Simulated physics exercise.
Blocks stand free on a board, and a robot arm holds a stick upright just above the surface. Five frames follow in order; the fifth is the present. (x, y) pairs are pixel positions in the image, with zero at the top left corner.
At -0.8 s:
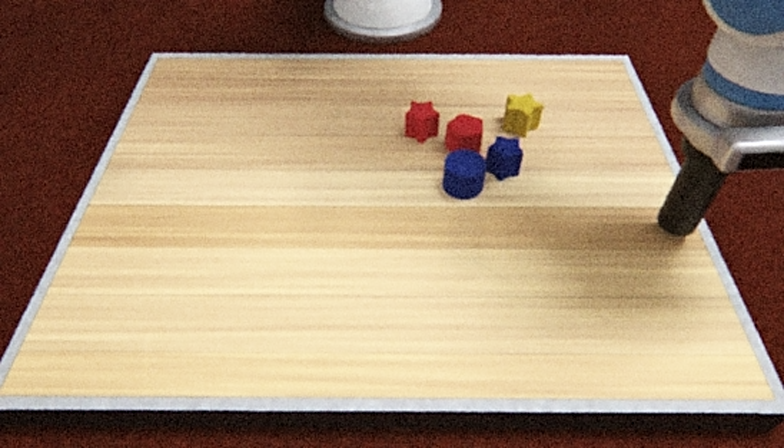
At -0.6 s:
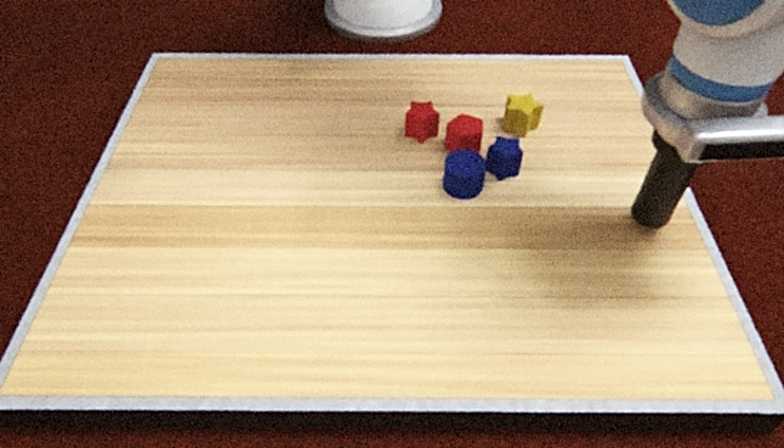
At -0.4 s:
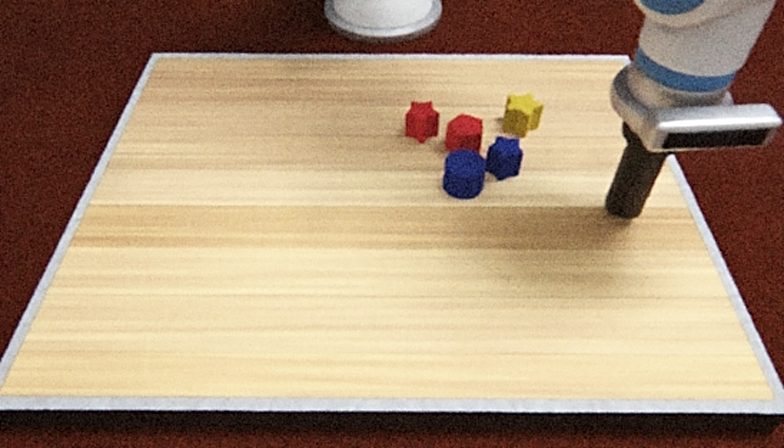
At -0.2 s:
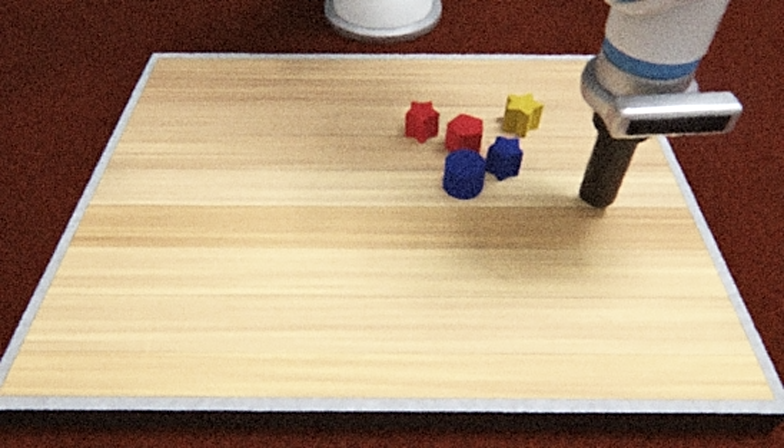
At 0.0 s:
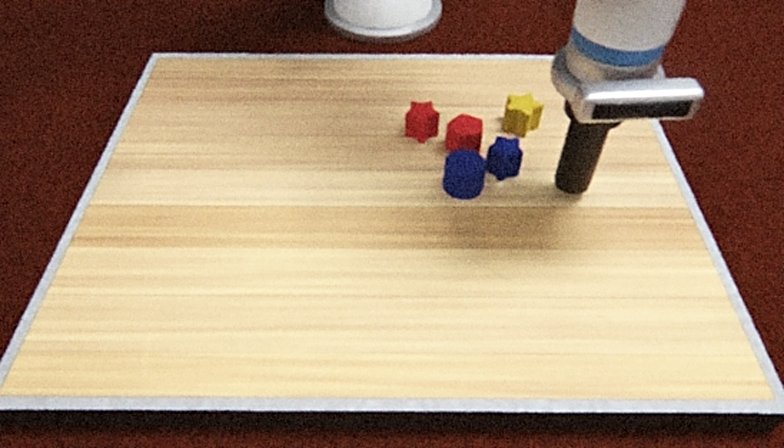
A robot arm with a white and blue body holds a dark stick upright over a pale wooden board with a light grey edge, seen from above one side against a dark red surface. Toward the back, right of centre, sit a red star, a red pentagon, a yellow star, a blue star and a blue cylinder. The arm glides steadily left and slightly backward from the right edge, nearing the still blocks.
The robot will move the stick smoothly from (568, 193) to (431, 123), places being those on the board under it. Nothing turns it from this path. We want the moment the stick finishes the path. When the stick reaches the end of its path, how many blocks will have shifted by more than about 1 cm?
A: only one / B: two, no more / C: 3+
The answer is C.
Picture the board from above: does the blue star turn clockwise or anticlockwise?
The block spins anticlockwise.
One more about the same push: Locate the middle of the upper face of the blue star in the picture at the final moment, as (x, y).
Somewhere near (456, 136).
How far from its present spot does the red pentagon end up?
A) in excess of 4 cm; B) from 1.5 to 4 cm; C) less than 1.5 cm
A: In excess of 4 cm.
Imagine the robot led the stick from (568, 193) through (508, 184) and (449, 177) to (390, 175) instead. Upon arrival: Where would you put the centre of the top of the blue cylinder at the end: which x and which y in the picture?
In the picture, it is at (372, 175).
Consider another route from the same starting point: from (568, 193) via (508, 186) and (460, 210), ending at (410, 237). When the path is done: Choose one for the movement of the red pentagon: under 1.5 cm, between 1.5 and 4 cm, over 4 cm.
Displacement: Within 1.5 cm.
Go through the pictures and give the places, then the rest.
The first frame shows lower end of the stick (676, 223), tops of blocks, red star (423, 109), blue cylinder (466, 162), red pentagon (467, 124), blue star (507, 145).
The second frame shows stick (650, 215), blocks as before.
The third frame shows stick (623, 206), blocks as before.
The fourth frame shows stick (597, 195), blocks as before.
The fifth frame shows stick (572, 182), red star (423, 109), blue cylinder (466, 162), red pentagon (467, 124), blue star (507, 145).
What follows on the original path. One third of the way, stick (521, 157); blue star (490, 140).
Two thirds of the way, stick (474, 134); red star (418, 105), turned 20° anticlockwise; red pentagon (441, 118), turned 60° clockwise; blue star (458, 136), turned 45° anticlockwise.
At the end, stick (431, 113); red star (394, 97), turned 10° clockwise; blue cylinder not moved; red pentagon (409, 114), turned 30° clockwise; blue star (456, 136), turned 50° anticlockwise.
